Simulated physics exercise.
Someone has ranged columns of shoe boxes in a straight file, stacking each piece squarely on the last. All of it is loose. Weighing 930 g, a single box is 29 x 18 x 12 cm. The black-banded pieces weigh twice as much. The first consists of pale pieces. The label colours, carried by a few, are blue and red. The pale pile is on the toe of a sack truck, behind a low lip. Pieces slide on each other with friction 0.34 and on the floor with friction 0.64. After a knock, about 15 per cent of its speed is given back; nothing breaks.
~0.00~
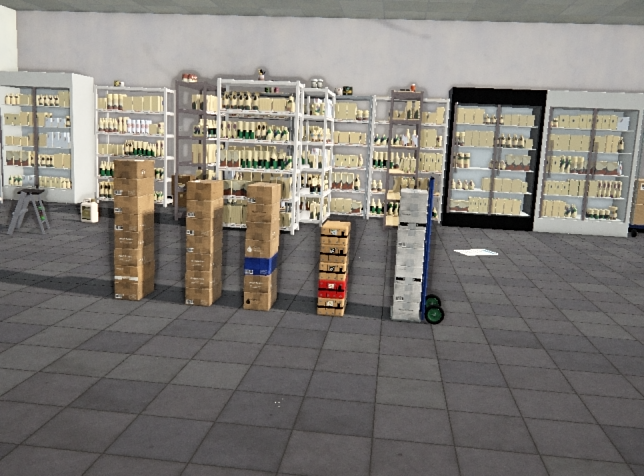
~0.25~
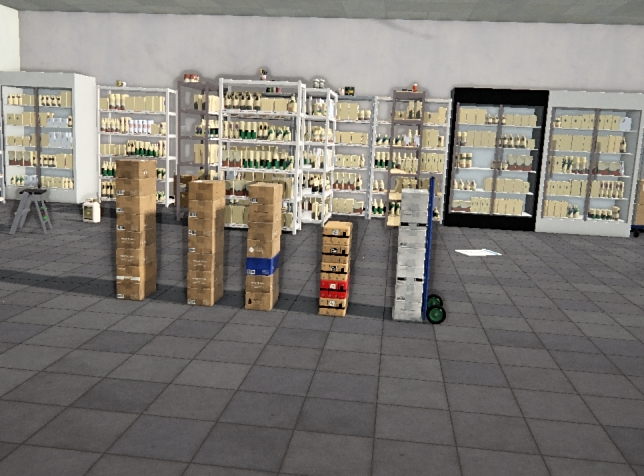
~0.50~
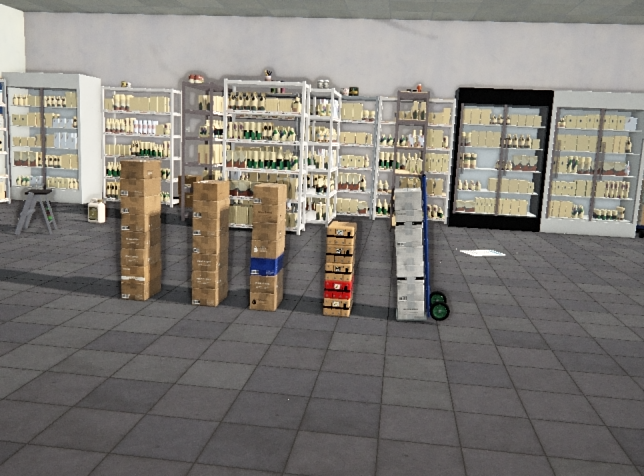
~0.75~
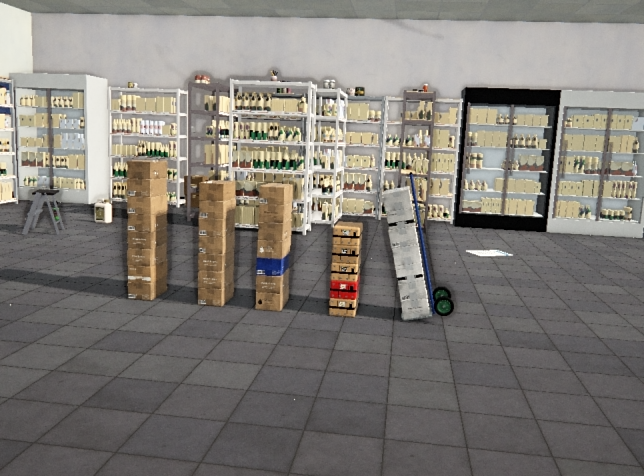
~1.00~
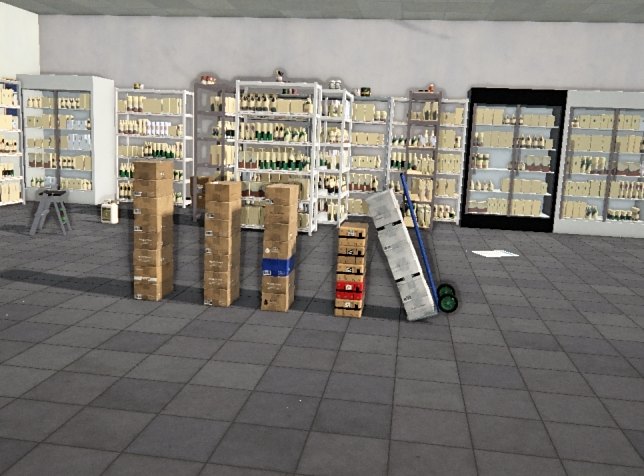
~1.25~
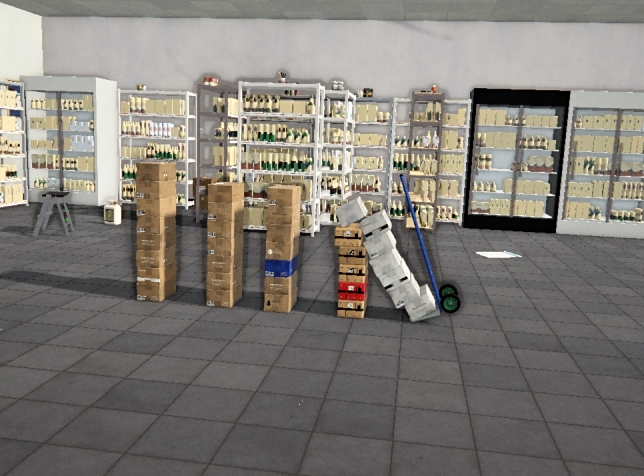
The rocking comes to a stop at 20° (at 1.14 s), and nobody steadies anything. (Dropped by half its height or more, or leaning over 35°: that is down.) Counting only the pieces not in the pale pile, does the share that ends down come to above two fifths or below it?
The count down goes past two fifths.
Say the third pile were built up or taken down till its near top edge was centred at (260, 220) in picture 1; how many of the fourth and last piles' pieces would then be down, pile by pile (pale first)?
Down by pile: Fourth 6, last 7.
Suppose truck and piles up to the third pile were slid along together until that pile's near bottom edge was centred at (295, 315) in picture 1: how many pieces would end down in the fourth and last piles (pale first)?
Fourth 7, last 8.
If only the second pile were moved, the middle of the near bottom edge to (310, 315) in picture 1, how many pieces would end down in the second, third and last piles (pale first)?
Second 4; third 7; last 7.
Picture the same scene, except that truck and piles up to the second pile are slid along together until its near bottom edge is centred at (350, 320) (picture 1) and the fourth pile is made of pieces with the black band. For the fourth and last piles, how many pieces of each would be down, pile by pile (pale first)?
Fourth 7, last 7.
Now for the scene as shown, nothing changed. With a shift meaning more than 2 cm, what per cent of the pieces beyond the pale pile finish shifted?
100 percent of them have shifted.
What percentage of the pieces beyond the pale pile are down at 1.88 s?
0 per cent at that moment.
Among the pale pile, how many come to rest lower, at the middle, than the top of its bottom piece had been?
Pale pieces counted: 3.
Around 1.88 s, 7 of the pale pile down; none of the 27 other boxes down, 6 disturbed; red box tipped 25°.
Around 2.48 s, 7 of the pale pile down; 5 of the 27 other boxes down; red box tipped 47°, 8 cm lower; blue box tipped 18°.
Around 3.02 s, 7 of the pale pile down; 19 of the 27 other boxes down; red box tipped 47°, 8 cm lower; blue box tipped 37°, 11 cm lower.
Around 3.50 s, 7 of the pale pile down; 25 of the 27 other boxes down; red box tipped 47°, 8 cm lower; blue box tipped 36°, 12 cm lower.
Finally (4.6 s), 7 of the pale pile down; 25 of the 27 other boxes down; red box tipped 47°, 8 cm lower; blue box tipped 38°, 12 cm lower. That is 93 per cent. Seen by the last camera, middles, red box near (319, 295), blue box near (238, 278).
